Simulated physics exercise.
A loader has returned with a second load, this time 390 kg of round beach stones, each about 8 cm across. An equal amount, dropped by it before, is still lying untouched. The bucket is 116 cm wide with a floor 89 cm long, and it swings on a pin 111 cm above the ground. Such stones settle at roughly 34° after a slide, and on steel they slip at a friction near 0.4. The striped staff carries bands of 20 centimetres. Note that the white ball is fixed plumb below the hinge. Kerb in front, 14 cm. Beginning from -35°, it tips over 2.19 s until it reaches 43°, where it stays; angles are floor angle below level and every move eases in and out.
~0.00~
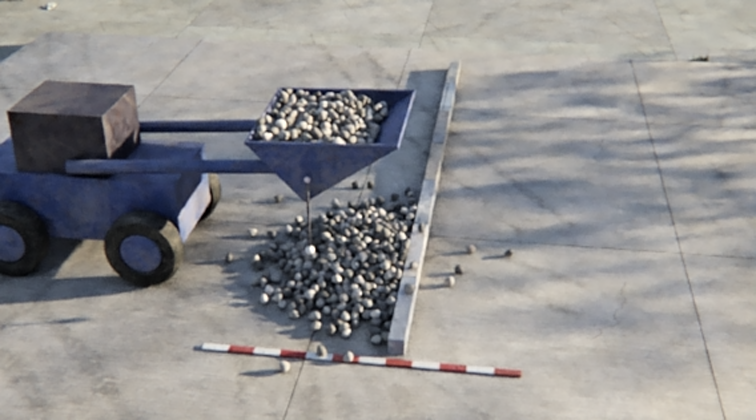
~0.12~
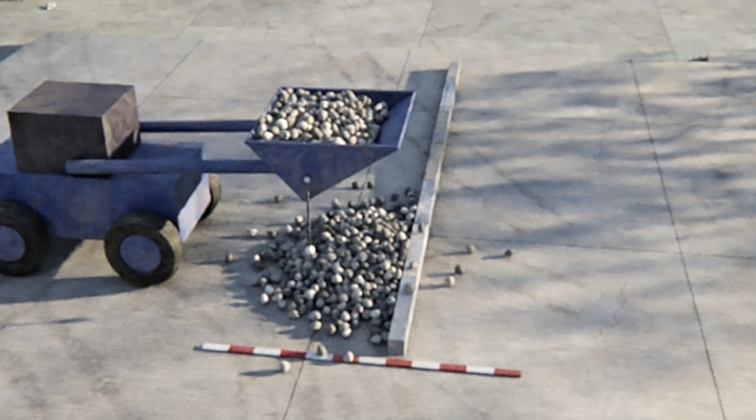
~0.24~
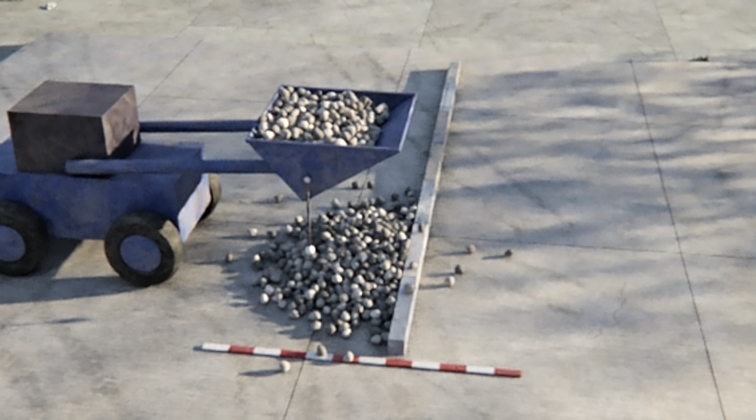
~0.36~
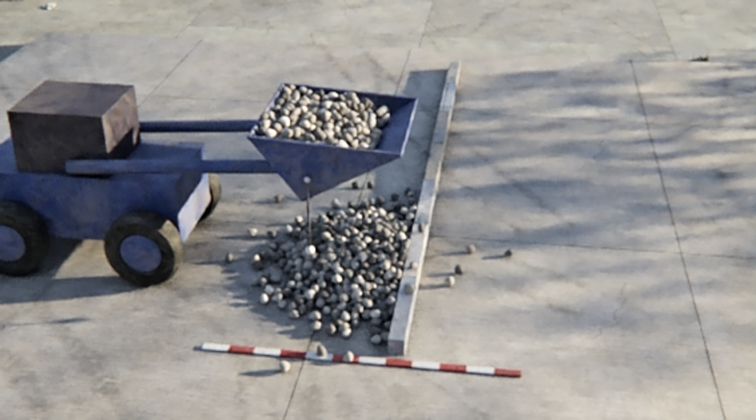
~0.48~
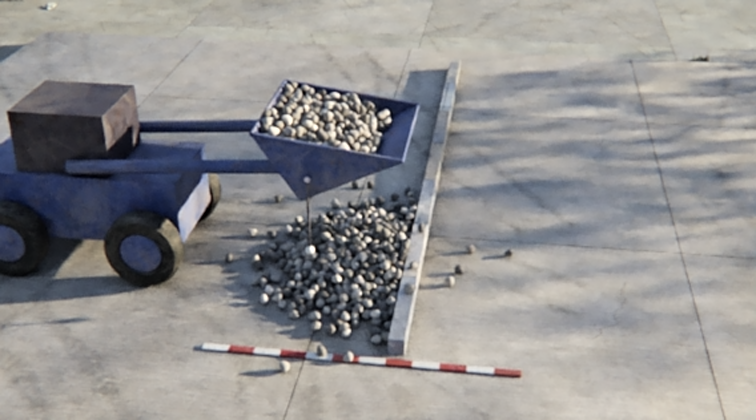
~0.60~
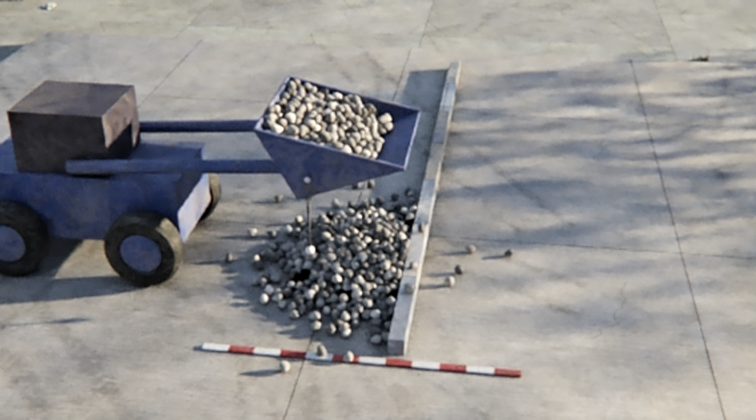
A blue loader's raised bucket, heaped with round pale and grey stones, slowly tilts its front edge downward above an earlier pile of stones beside a low kerb, while the wheeled machine and the pile stay still.
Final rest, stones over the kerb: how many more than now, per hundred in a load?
69 per hundred.
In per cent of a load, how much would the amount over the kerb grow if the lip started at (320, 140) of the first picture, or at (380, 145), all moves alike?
First place about 0 %, second about 45 %.
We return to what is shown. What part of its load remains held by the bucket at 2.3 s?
Estimate: 5 % remaining inside, roughly.
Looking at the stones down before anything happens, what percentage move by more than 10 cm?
Roughly 0 per cent of them.
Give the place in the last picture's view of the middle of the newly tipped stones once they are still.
(446, 262).
After 1.6 s the floor is at 31°; in per cent of one load, 86 in the bucket, 113 on this side of the kerb, 1 over the kerb; the foremost stones are at (450, 245).
After 2.3 s the floor is at 43°; in per cent of one load, 6 in the bucket, 143 on this side of the kerb, 51 over the kerb; the foremost stones are at (532, 276).
After 2.6 s the floor is at 43°; in per cent of one load, 0 in the bucket, 133 on this side of the kerb, 68 over the kerb; the foremost stones are at (581, 282).
After 5.2 s the floor is at 43°; in per cent of one load, 0 in the bucket, 130 on this side of the kerb, 70 over the kerb; the foremost stones are at (616, 283). Net gain over the kerb, 69.
